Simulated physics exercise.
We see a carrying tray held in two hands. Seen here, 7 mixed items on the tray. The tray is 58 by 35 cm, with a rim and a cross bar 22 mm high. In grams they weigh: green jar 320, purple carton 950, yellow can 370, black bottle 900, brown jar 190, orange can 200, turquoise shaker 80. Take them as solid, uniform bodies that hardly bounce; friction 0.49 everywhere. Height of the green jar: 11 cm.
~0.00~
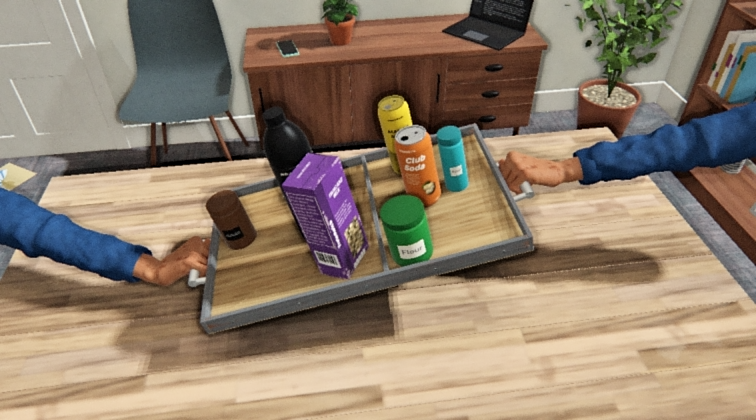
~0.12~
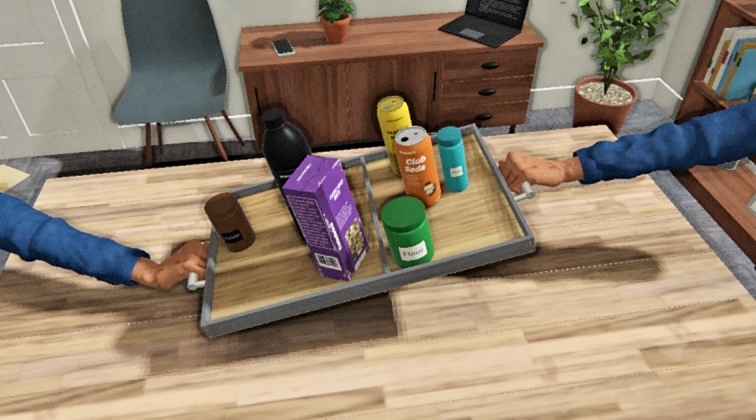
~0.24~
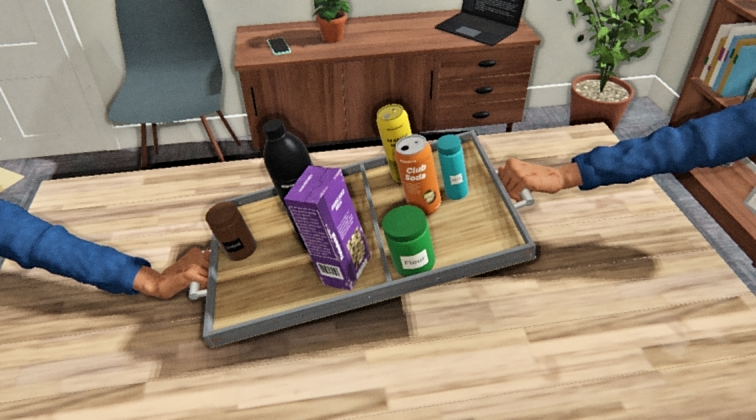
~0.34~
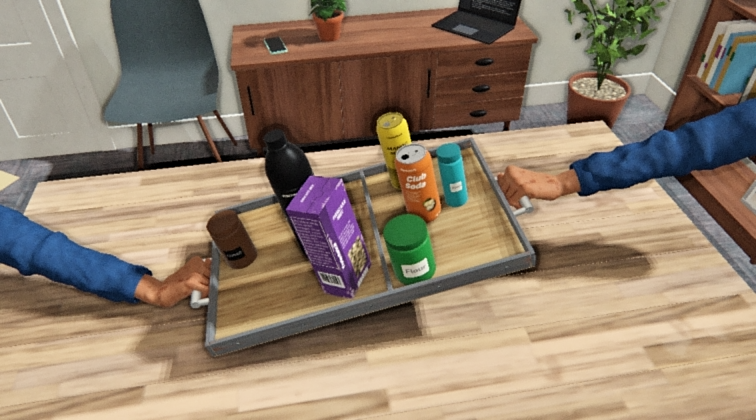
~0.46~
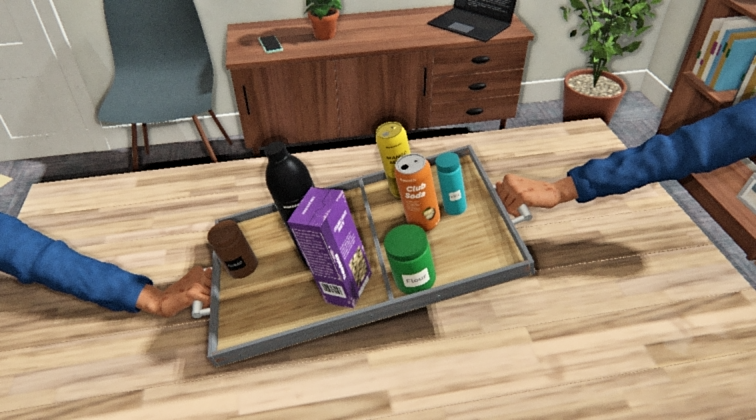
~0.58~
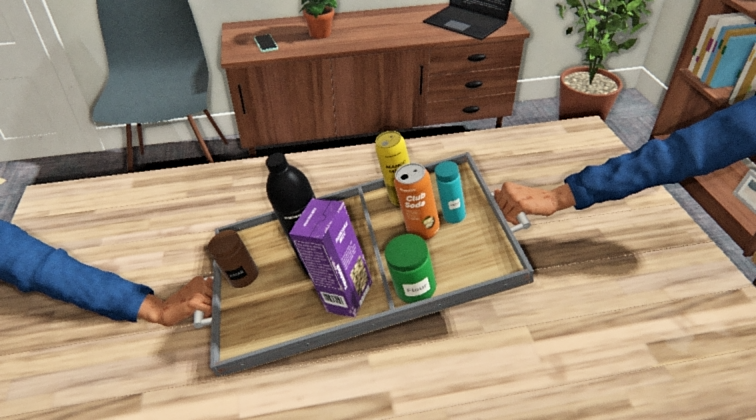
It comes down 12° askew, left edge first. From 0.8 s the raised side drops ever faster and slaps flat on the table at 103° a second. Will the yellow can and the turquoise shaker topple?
The yellow can tips over and the turquoise shaker tips over.
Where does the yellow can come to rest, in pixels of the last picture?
Near (452, 204).
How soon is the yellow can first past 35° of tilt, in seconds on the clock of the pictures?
At about 1.4 s.
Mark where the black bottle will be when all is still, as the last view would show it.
Around (322, 233).
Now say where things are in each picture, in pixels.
The first frame shows left edge 10 cm above the table; yellow can (400, 137); turquoise shaker (453, 160).
The second frame shows left edge 10 cm above the table; brown jar (231, 223).
The third frame shows left edge 8 cm above the table; orange can (419, 177); green jar (409, 242).
The fourth frame shows left edge 6 cm above the table; purple carton (332, 239).
The fifth frame shows left edge 3 cm above the table; brown jar (233, 250); orange can (418, 195).
The sixth frame shows left edge 1 cm above the table; yellow can (397, 171); turquoise shaker (451, 193).
After 1.18 s, tray flat on the table; turquoise shaker 36° off its base near (479, 230); yellow can 17° off its base near (421, 200); purple carton 11° off its base.
After 1.48 s, tray flat on the table; turquoise shaker now off the tray; yellow can 65° off its base near (449, 204); purple carton 24° off its base.
In the end (3.2 s), off the tray and tipped over, turquoise shaker; toppled on the tray, purple carton and yellow can; the other 4 under 5 cm from the start. In the last view, yellow can near (452, 204), turquoise shaker near (493, 216).
